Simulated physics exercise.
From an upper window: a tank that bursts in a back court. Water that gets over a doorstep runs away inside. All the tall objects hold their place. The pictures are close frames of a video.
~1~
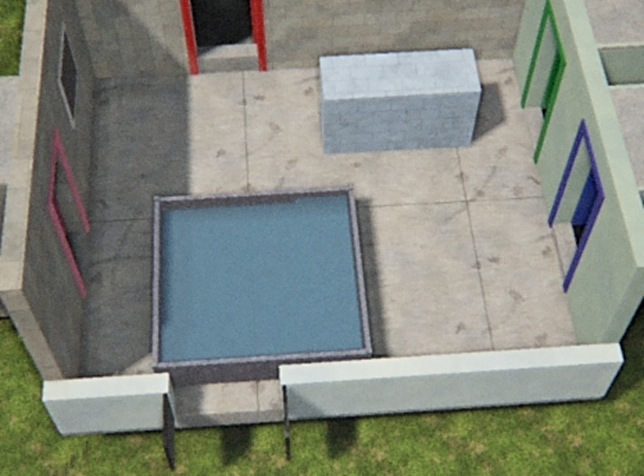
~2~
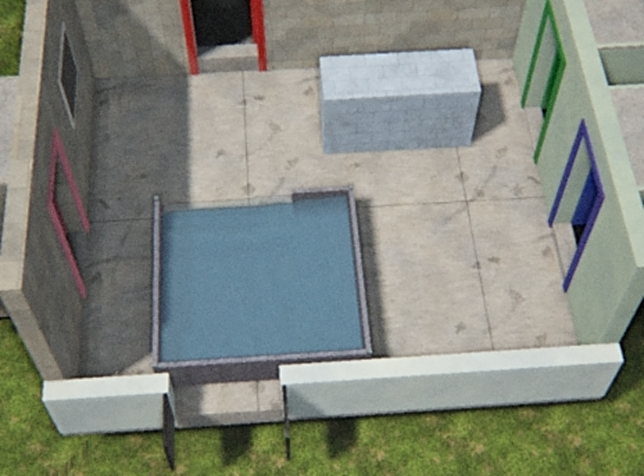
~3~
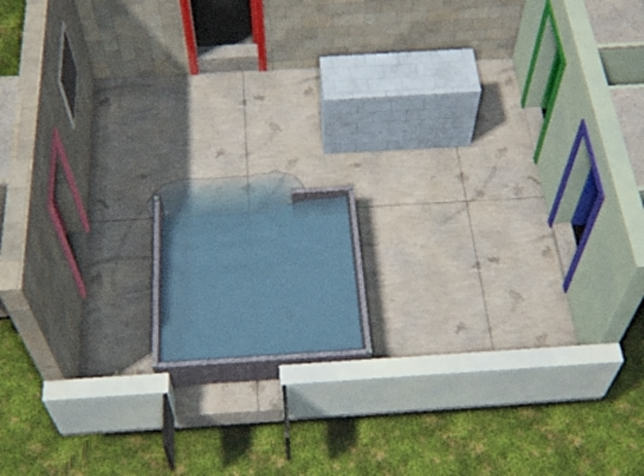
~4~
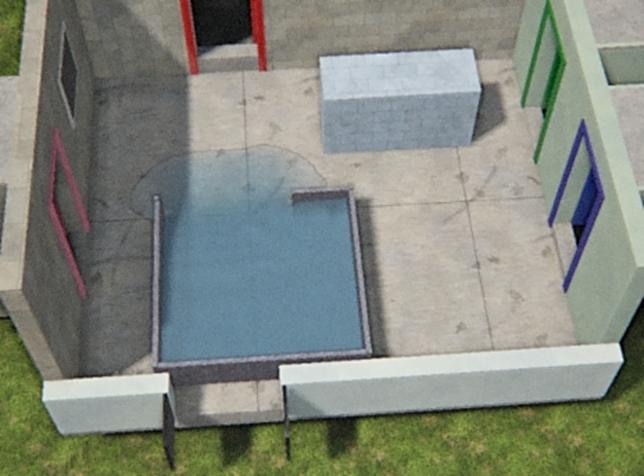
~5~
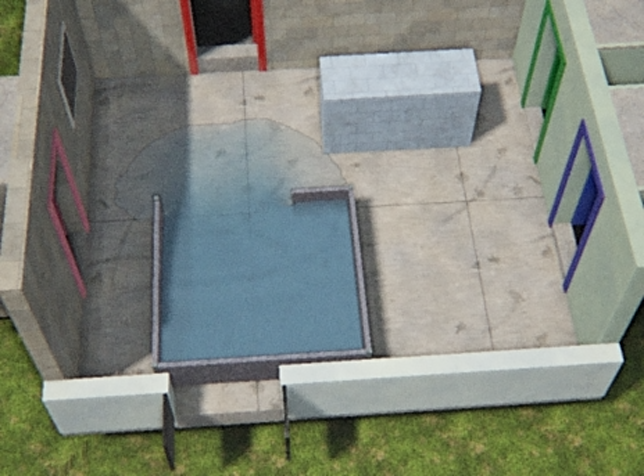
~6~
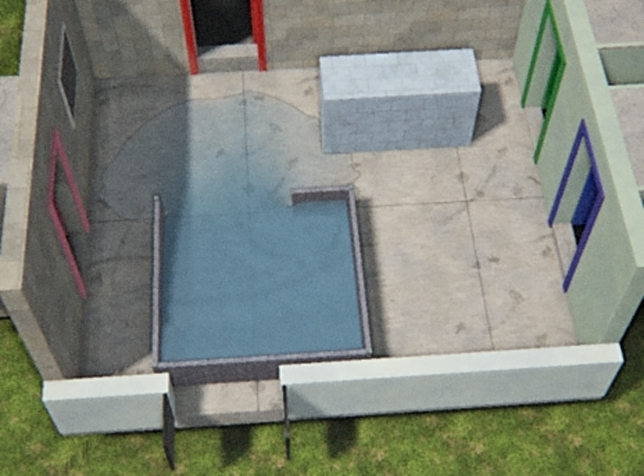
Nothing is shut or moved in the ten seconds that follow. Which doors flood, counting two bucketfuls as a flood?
In the end: The green door lets in a lot; the pink door lets in a lot; the blue door admits no more than that; the red door admits no more than that.
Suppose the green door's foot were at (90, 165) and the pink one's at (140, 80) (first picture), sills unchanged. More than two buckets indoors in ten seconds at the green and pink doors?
In short: The green door passes that mark; the pink door lets more in.
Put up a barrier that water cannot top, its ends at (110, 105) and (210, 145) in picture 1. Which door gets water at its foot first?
First comes the red one.
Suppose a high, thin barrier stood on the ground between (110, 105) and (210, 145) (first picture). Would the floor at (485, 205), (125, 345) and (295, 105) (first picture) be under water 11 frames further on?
In turn: Not flooded, free of water, covered.
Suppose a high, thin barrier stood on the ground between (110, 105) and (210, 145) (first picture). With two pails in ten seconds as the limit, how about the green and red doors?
In short: The green door is over; the red door takes less.
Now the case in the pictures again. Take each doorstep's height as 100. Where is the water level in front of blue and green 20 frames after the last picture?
Near 0 and 180 in a hundred.
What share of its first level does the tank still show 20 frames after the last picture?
Some 40 per cent.
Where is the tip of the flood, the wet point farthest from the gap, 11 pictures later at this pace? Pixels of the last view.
Close to (443, 62).
A moment on, water covers 35 % of the floor; the green door not reached, the pink door not reached, the blue door not reached, the red door wet at the sill, nothing in.
Next, water covers 40 % of the floor; the green door not reached, the pink door not reached, the blue door not reached, the red door wet at the sill, nothing in.
Then, water covers 45 % of the floor; the green door wet at the sill, nothing in, the pink door wet at the sill, nothing in, the blue door not reached, the red door wet at the sill, nothing in.
Later, water covers 85 % of the floor; the green door over two buckets in, the pink door under two buckets in, the blue door wet at the sill, nothing in, the red door wet at the sill, nothing in.
In the end, water covers 100 % of the floor; the green door far over two buckets in, the pink door over two buckets in, the blue door wet at the sill, nothing in, the red door wet at the sill, nothing in.
